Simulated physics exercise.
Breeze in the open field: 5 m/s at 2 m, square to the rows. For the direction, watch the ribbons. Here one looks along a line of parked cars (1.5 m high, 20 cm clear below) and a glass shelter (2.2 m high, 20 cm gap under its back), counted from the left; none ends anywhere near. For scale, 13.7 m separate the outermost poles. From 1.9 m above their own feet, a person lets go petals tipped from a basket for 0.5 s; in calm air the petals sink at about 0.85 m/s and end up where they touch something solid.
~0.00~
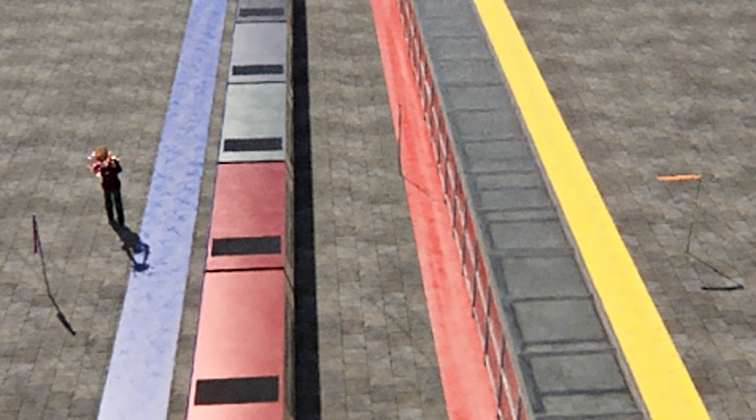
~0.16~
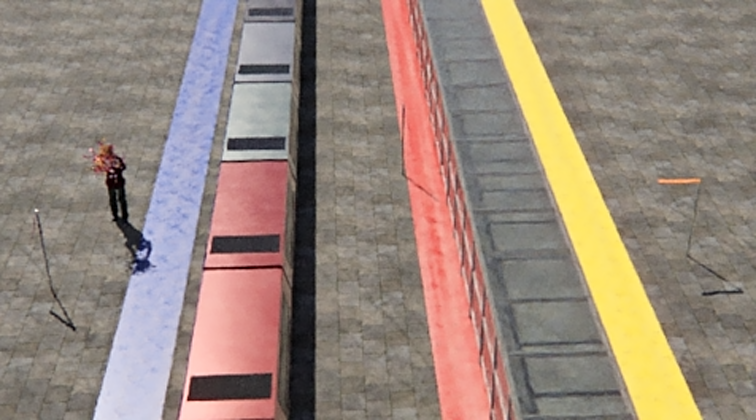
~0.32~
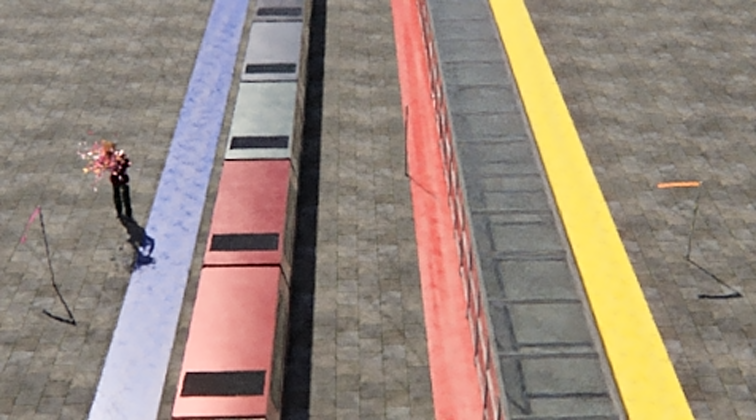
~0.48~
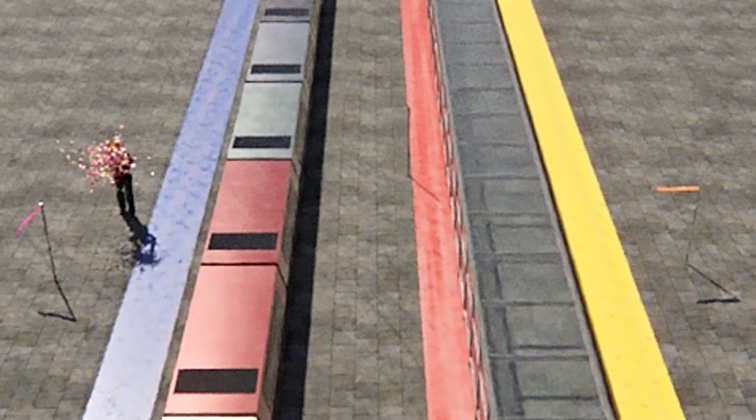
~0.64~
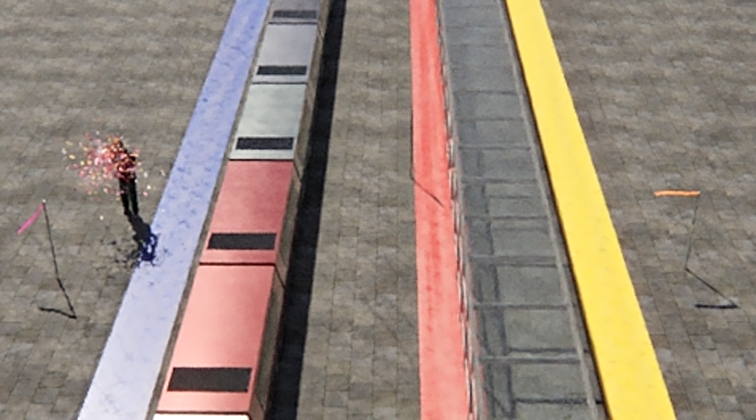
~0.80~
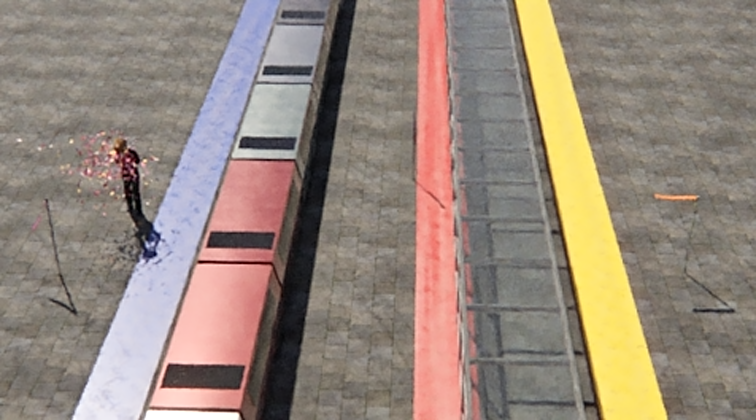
Petals scatter beside a person on a paved open area, seen from high up looking along the rows. The person, in a red top, stands left of a blue stripe, red and grey boxy vehicles, a red stripe, a long glassy structure and a yellow stripe. The small petal cluster spreads mostly leftward, the left ribbon flutters, the right orange one streams left, and the camera shifts gently, changing the rows' slant.
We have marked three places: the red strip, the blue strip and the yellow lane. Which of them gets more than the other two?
The blue one ends up with more than the other two.
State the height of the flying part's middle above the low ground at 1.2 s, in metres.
About 1.2 m high.
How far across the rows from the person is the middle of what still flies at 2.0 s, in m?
I'd say close to 0.5 metres.
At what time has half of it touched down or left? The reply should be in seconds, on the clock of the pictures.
Estimated time: Close to 2.6 s.
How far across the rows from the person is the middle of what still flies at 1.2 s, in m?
Around 0.0 metres.
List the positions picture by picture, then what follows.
In the first picture, the left ribbon ends at (36, 253), hanging almost straight, the petals in the air span x = 90 to 115 around y = 160 and it comes from (102, 160).
In the second picture, the right ribbon ends at (659, 182), leaning 90 degrees to the left, the petals in the air span x = 90 to 115 around y = 160, the red one passes (447, 260), the blue one passes (161, 268) and the yellow one passes (601, 256).
In the third picture, the petals in the air span x = 90 to 120 around y = 160 and the top of the glass shelter crosses (494, 139).
In the fourth picture, the left ribbon ends at (16, 237), leaning 40 degrees to the left, the petals in the air span x = 85 to 130 around y = 160, the red one passes (439, 204), the blue one passes (181, 205) and the yellow one passes (580, 203).
In the fifth picture, the right ribbon ends at (656, 194), leaning 90 degrees to the left and the petals in the air span x = 80 to 135 around y = 165.
In the sixth picture, the petals in the air span x = 70 to 145 around y = 165 and the top of the line of parked cars crosses (260, 170).
After 1.2 s, 2 % is no longer flying here, and 0 % lies on the red strip, 0 % on the blue strip and 0 % on the yellow lane; the middle of what still flies is 1.2 m above the low ground, near (113, 179).
After 2.0 s, 27 % is no longer flying here, and 0 % lies on the red strip, 7 % on the blue strip and 0 % on the yellow lane; the middle of what still flies is 0.9 m above the low ground, near (112, 192).
After 3.5 s, 70 % is no longer flying here, and 0 % lies on the red strip, 22 % on the blue strip and 0 % on the yellow lane; the middle of what still flies is 0.9 m above the low ground, near (72, 190).
After 8.0 s, 95 % is no longer flying here, and 0 % lies on the red strip, 28 % on the blue strip and 0 % on the yellow lane.
After 45.0 s, 100 % is no longer flying here, and 0 % lies on the red strip, 28 % on the blue strip and 0 % on the yellow lane.
